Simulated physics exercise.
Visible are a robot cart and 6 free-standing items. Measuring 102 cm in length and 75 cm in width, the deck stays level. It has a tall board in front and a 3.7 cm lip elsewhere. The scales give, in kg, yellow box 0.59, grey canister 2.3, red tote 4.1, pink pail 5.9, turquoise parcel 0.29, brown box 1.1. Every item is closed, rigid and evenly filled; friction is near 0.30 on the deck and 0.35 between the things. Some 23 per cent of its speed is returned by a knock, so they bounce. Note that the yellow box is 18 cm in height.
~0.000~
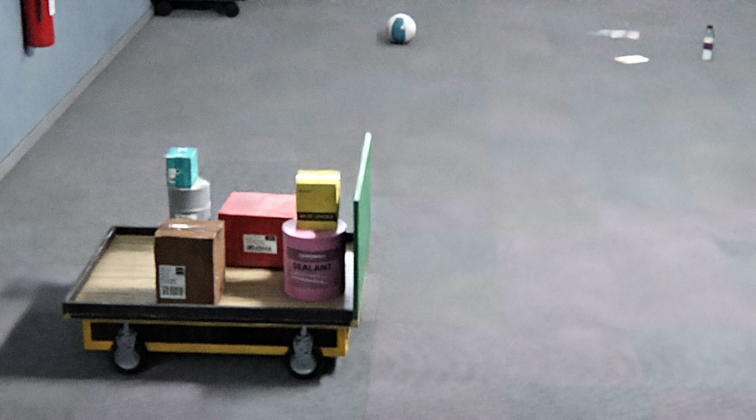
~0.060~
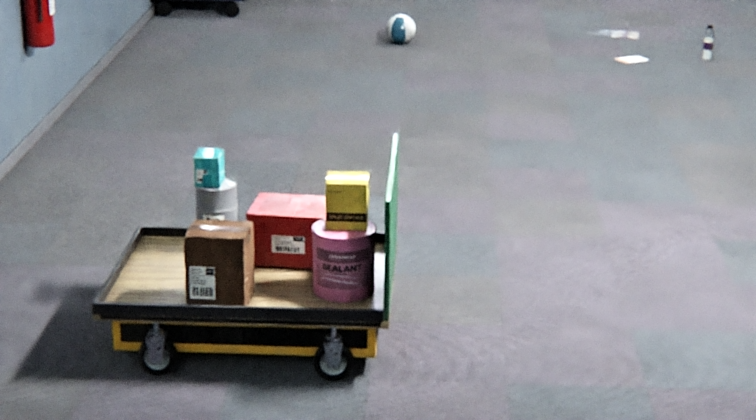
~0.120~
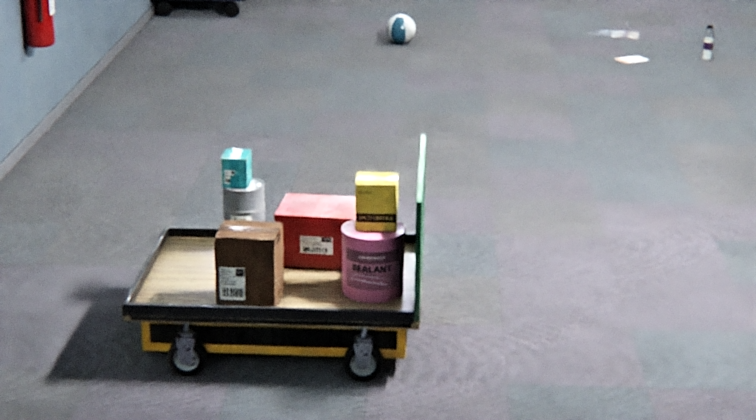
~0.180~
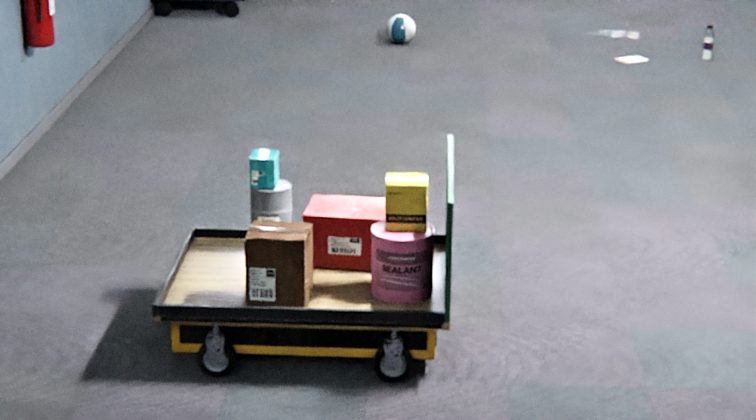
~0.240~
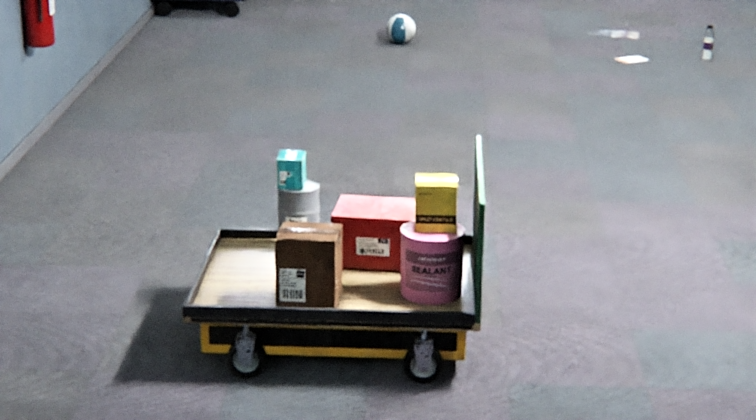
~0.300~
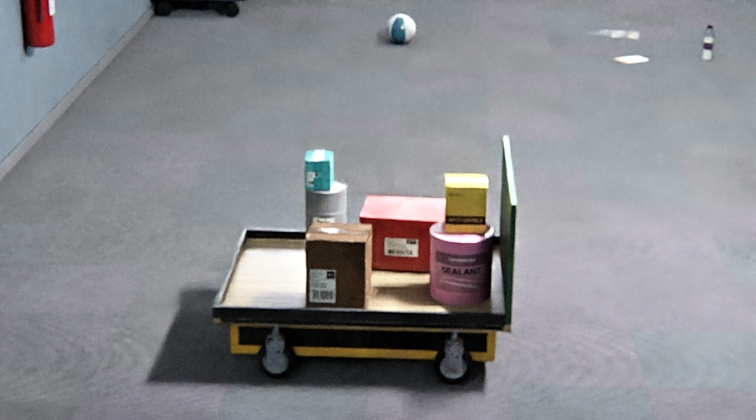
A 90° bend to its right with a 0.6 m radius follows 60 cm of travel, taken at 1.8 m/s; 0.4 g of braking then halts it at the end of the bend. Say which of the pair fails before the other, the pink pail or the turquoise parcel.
I would say the latter fails first.
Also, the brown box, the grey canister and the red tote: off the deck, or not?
Observed: Brown box remains in bounds; grey canister exits its support; red tote remains in bounds.
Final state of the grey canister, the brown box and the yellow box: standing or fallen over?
Here's how it ends: The grey canister comes down, the brown box never goes down, and the yellow box comes down.
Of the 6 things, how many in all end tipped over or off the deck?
My answer is 3.
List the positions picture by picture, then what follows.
In the first picture, cart has run 0 cm; pink pail (315, 258); turquoise parcel (182, 167).
In the second picture, cart has run 11 cm; red tote (299, 232); brown box (220, 264).
In the third picture, cart has run 22 cm; yellow box (377, 202).
In the fourth picture, cart has run 32 cm; red tote (354, 234); brown box (279, 266).
In the fifth picture, cart has run 43 cm; yellow box (436, 203).
In the sixth picture, cart has run 54 cm; pink pail (461, 262); turquoise parcel (319, 171).
After 0.70 s, cart has run 126 cm, turned 49°; yellow box and turquoise parcel now off the deck; pink pail leaning 4° near (646, 319); grey canister leaning 27°.
After 1.00 s, cart has run 180 cm, turned 90°; grey canister now off the deck; pink pail leaning 7°; brown box slid 33 cm.
By the end (1.9 s), off the deck, yellow box, grey canister and turquoise parcel; not toppled but over 10 cm from the start, pink pail and brown box; red tote in place, give or take 10 cm. Seen from the same camera at the end, turquoise parcel near (715, 314). Pink pail was never lost; turquoise parcel went at 0.64 s.
